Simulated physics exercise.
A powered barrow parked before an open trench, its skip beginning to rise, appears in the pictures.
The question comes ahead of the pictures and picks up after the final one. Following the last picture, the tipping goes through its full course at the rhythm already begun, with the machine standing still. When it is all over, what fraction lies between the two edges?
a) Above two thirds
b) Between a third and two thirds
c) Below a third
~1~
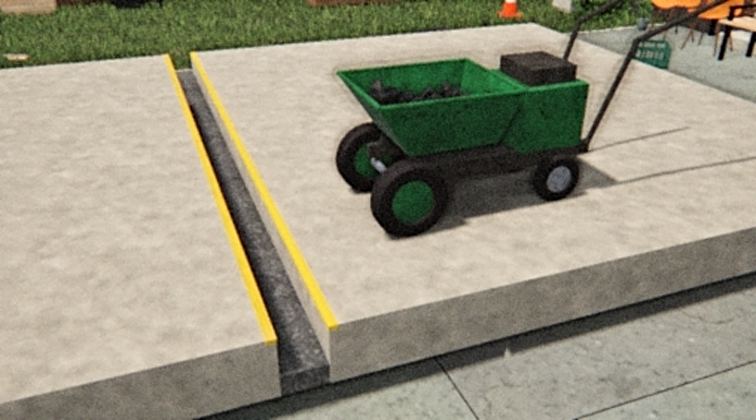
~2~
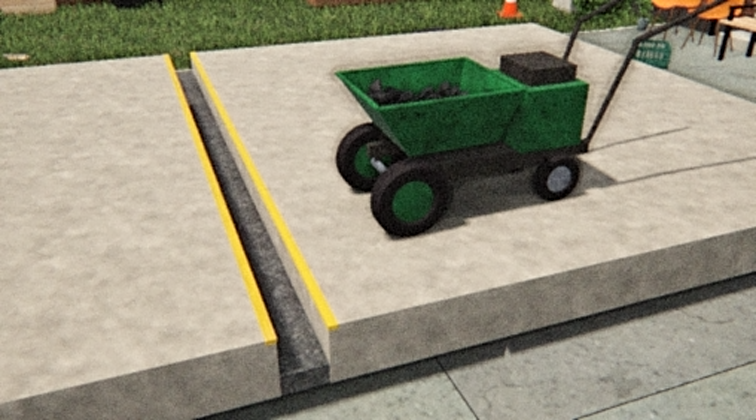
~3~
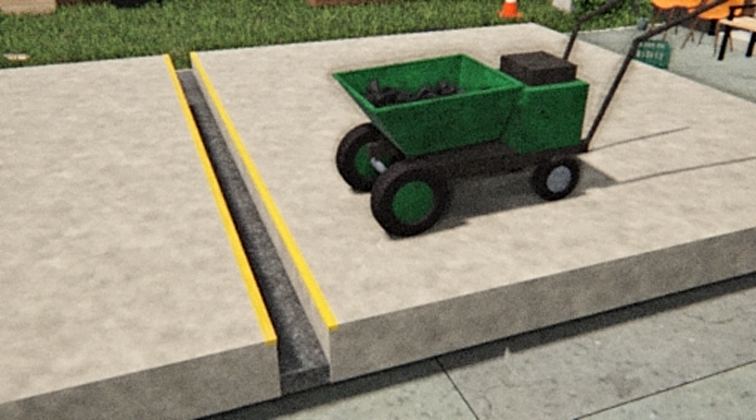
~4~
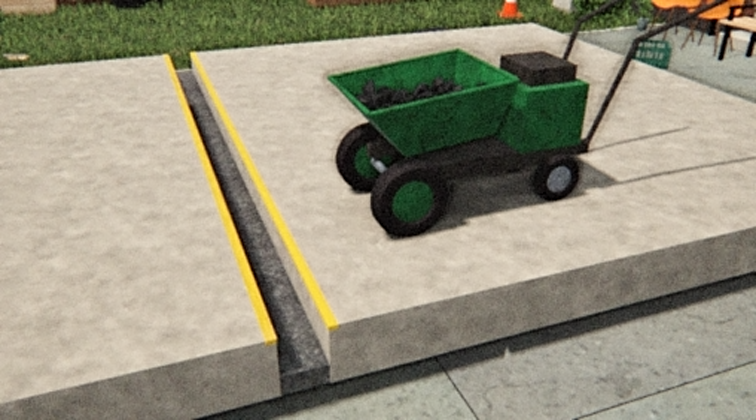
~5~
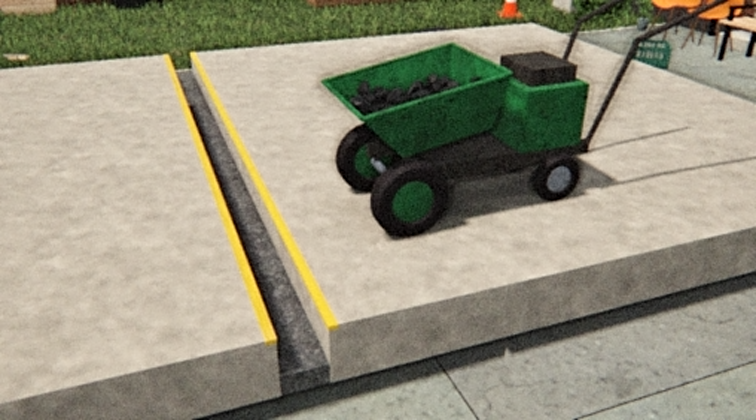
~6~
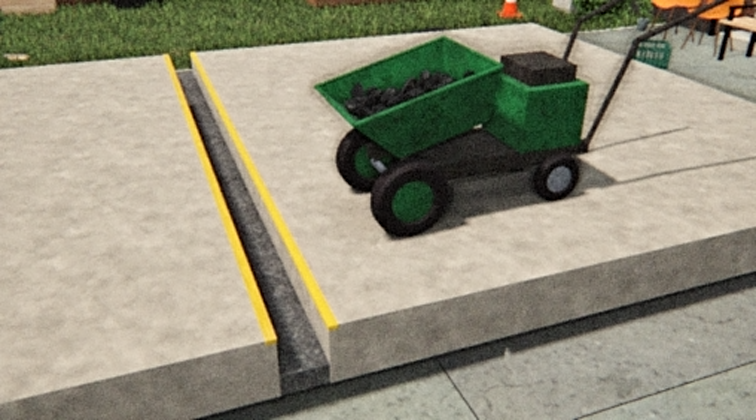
Answer: A.
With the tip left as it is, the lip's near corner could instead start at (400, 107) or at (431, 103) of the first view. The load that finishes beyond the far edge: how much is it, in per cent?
0 % then 0 %.
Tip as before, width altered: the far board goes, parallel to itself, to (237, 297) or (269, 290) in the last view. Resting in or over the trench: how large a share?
Roughly 90 % first, 70 % second.
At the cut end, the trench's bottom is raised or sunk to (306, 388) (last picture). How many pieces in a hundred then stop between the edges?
I'd put it at about 100 in a hundred.
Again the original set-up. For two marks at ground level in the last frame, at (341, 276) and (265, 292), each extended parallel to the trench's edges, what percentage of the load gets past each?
Around 100 per cent for the first, around 0 per cent for the second.
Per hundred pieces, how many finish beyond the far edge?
About 0 %.
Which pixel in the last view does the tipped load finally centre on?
About (263, 251).
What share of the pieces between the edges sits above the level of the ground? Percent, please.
About 10 %.
Just after the last frame, skip tipped steeply; every one in the skip.
A moment on, skip tipped steeply; almost all in the skip; just a few short of the trench; just a few in or heaped over the trench.
Further on, skip tipped right over; roughly a third in the skip; about a tenth short of the trench; roughly half in or heaped over the trench.
When it is over, skip tipped right over; just a few in the skip; about a tenth short of the trench; the larger part in or heaped over the trench; just a few beyond it.
